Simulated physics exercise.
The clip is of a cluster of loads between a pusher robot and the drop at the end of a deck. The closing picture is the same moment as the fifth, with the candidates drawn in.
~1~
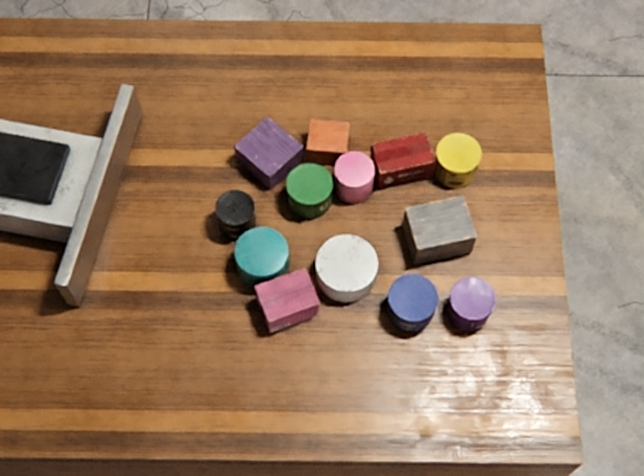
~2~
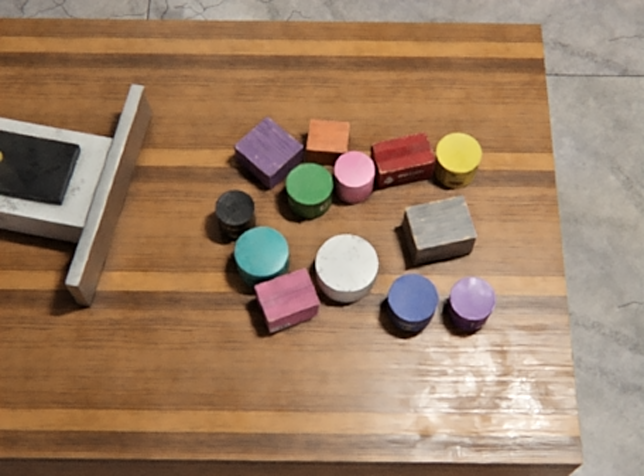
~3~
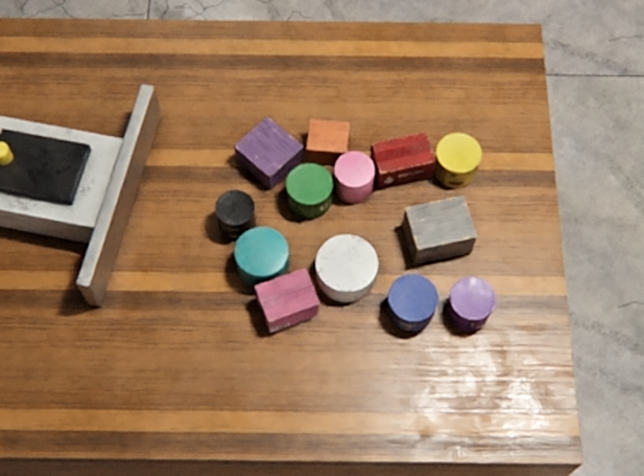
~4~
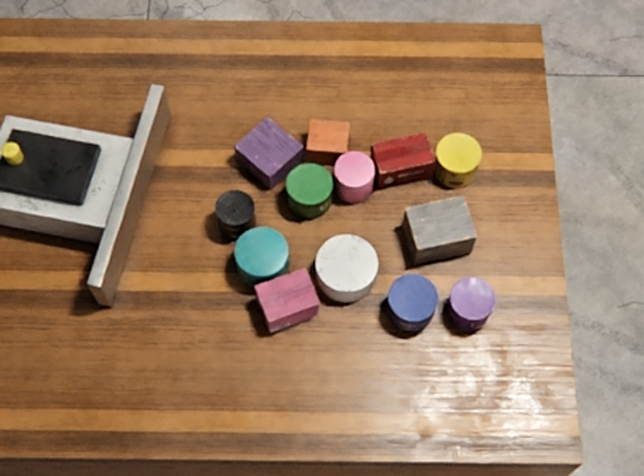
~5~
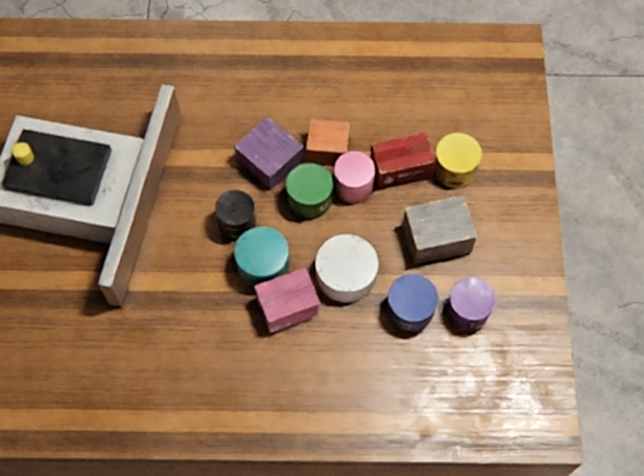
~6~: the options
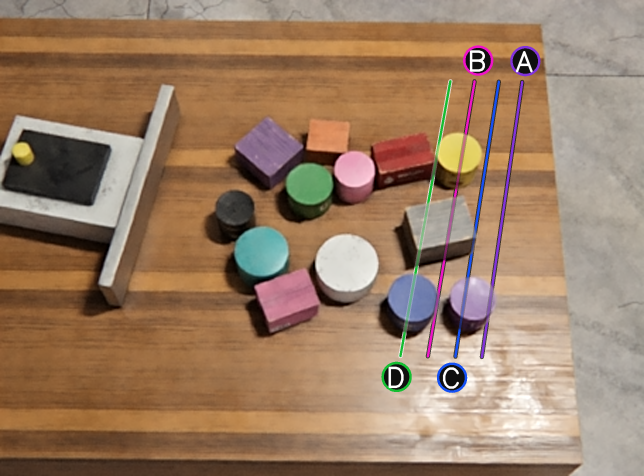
A pusher robot with a wide flat blade edging slowly right across a wooden deck towards a cluster of motionless coloured crates and canisters.
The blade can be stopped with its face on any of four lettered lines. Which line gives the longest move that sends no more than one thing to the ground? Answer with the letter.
As far as mark B.
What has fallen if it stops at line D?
The yellow pail goes over.
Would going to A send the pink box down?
No.
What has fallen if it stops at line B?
The yellow pail.
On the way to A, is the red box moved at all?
Yes.
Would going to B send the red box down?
No.
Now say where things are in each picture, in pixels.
In the first frame, orange crate (328, 143); blue pail (412, 303); white canister (347, 269).
In the second frame, robot (33, 166); black pail (237, 215).
In the third frame, robot (43, 166); turquoise canister (262, 258).
In the fourth frame, robot (54, 167); purple crate (269, 154).
In the fifth frame, robot (65, 167); purple pail (471, 304); pink canister (354, 178); grey crate (438, 230).
On the marked copy, A at (503, 211); B at (453, 210); C at (479, 210); D at (427, 210).
Taking B. A third of the way, robot (178, 168); orange crate (347, 139); purple crate (307, 157).
Two thirds of the way, robot (291, 169); yellow pail (512, 150); purple pail (489, 310).
When it is over, robot (378, 170); yellow pail over the edge; purple pail (570, 344); one fallen.
As for the rest, A drops four; C drops three; D is within the limit but short.
